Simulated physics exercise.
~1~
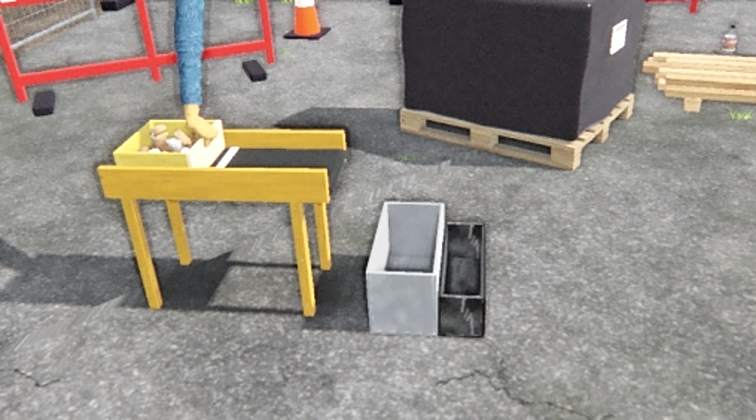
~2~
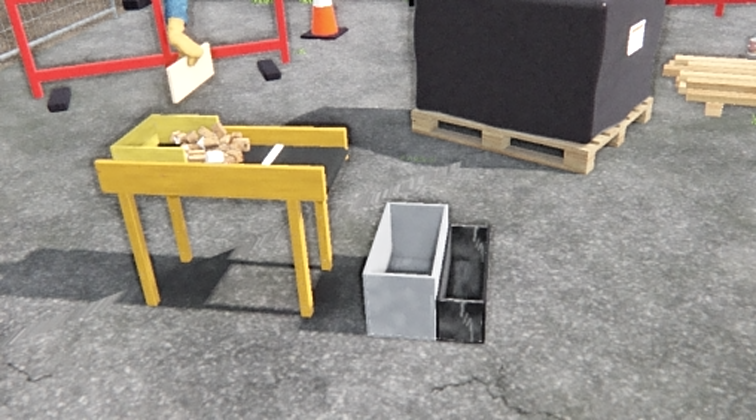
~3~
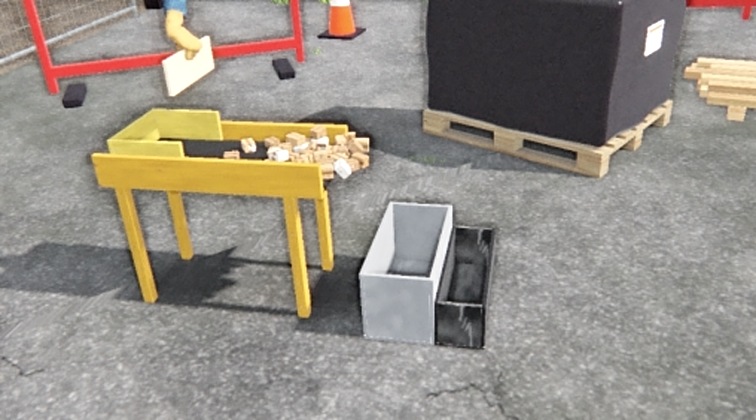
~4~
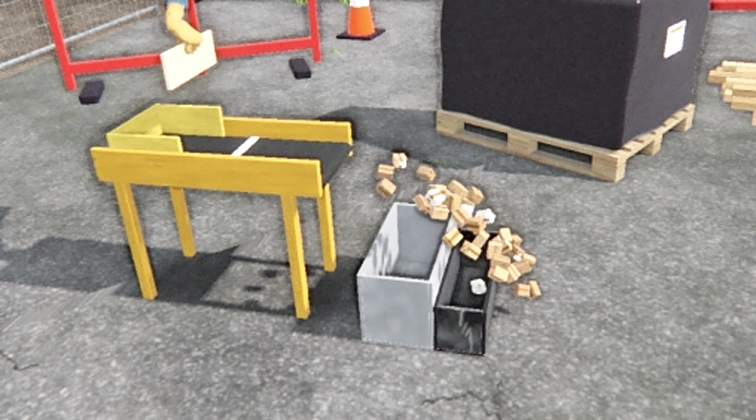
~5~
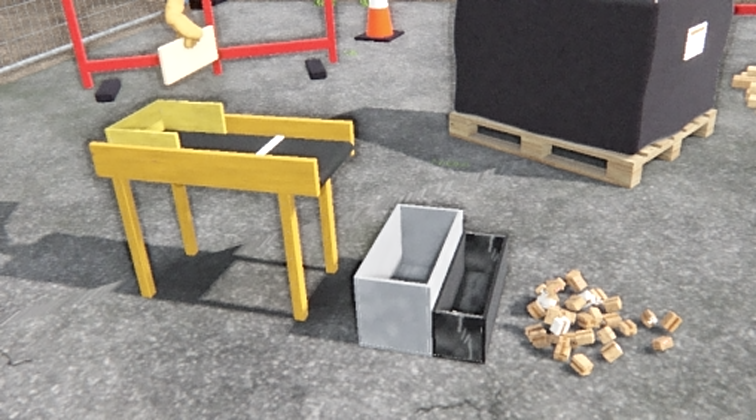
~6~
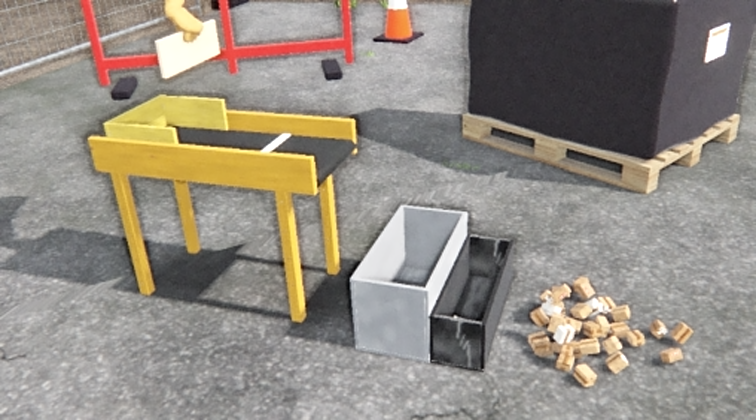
On a paved work yard, a gloved hand lifted a gate from a yellow pen on a small conveyor, and the belt carried a heap of little parcels rightward until they flew over the grey bin and black tote, ending scattered on the ground beyond.
